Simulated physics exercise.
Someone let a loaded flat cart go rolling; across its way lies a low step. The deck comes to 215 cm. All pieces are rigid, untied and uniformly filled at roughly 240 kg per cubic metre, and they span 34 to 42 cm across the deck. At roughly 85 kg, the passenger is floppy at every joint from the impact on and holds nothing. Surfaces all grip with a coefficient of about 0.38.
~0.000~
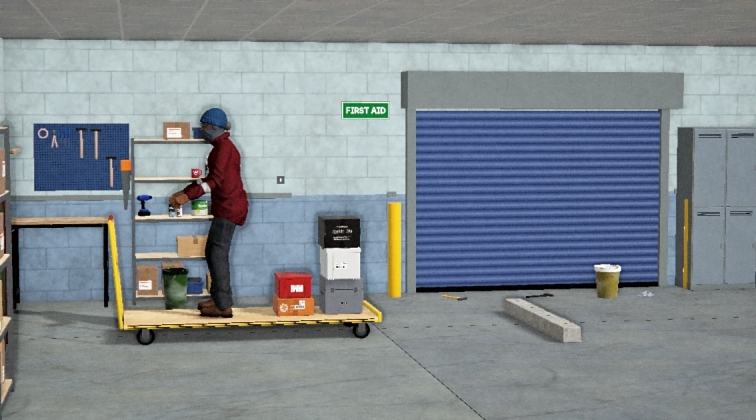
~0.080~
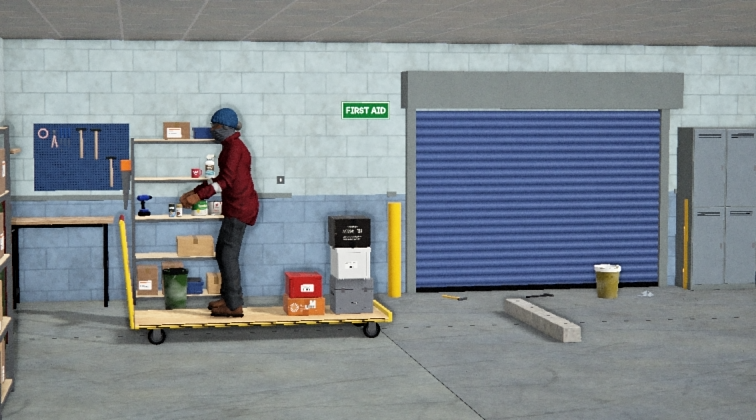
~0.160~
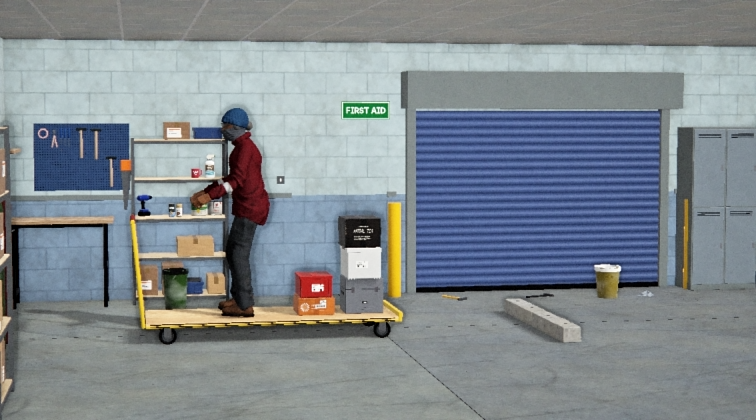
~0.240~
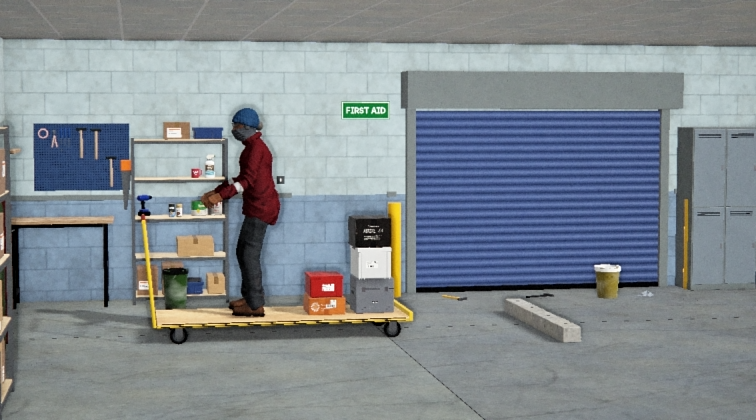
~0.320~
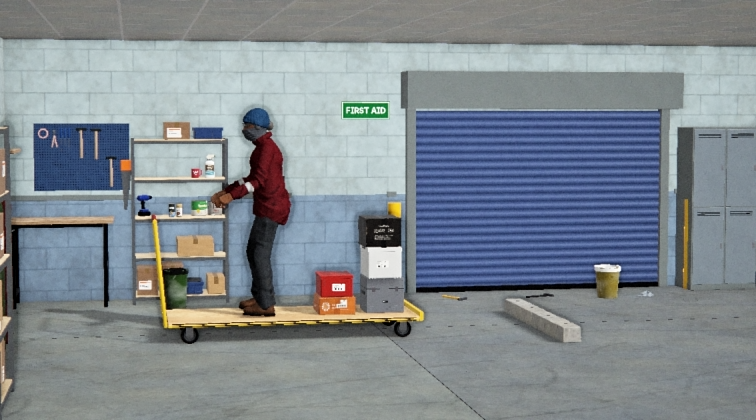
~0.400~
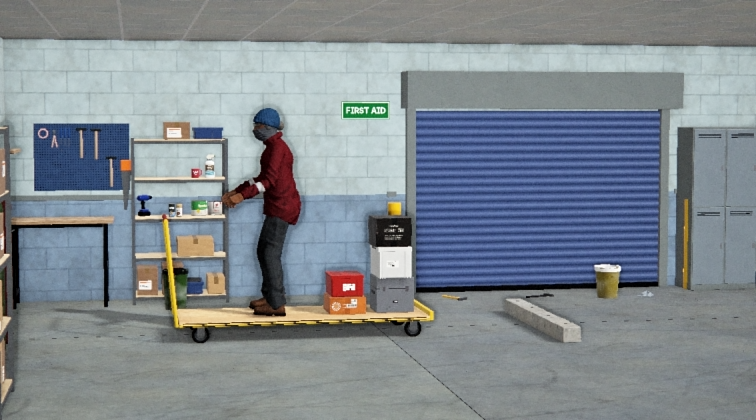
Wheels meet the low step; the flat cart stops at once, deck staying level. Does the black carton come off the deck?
No.
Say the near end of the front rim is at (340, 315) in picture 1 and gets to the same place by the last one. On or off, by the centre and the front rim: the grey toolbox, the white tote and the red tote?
Well, grey remains, white is lost, and red remains.
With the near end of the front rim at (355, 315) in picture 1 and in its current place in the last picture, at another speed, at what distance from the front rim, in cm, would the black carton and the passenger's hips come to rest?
The black one would stop 70 cm past the front rim, and the hips 50 cm behind it.
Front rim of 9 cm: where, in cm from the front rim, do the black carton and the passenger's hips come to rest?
Result: Black 10 cm behind rim; hips 90 cm behind rim.
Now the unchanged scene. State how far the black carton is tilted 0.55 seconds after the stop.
Some 0°.
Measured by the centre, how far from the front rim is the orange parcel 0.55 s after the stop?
Roughly 55 cm behind it.
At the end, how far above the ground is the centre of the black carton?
Roughly 90 cm above it.
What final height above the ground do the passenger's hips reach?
Hip height: Approx. 30 cm.
The wheels strike at 1.36 s.
After 1.61 s the black carton is 11 cm behind the rim, tilted 0°, near (530, 229) in the last picture's view.
After 1.91 s the black carton is 10 cm behind the rim, tilted 0°, near (531, 229) in the last picture's view.
After 2.36 s the black carton is 11 cm behind the rim, tilted 0°, near (529, 229) in the last picture's view.
When all is still (4.0 s), nothing is past the rim; behind it, black carton, grey toolbox, white tote, orange parcel, red tote and the passenger's hips.
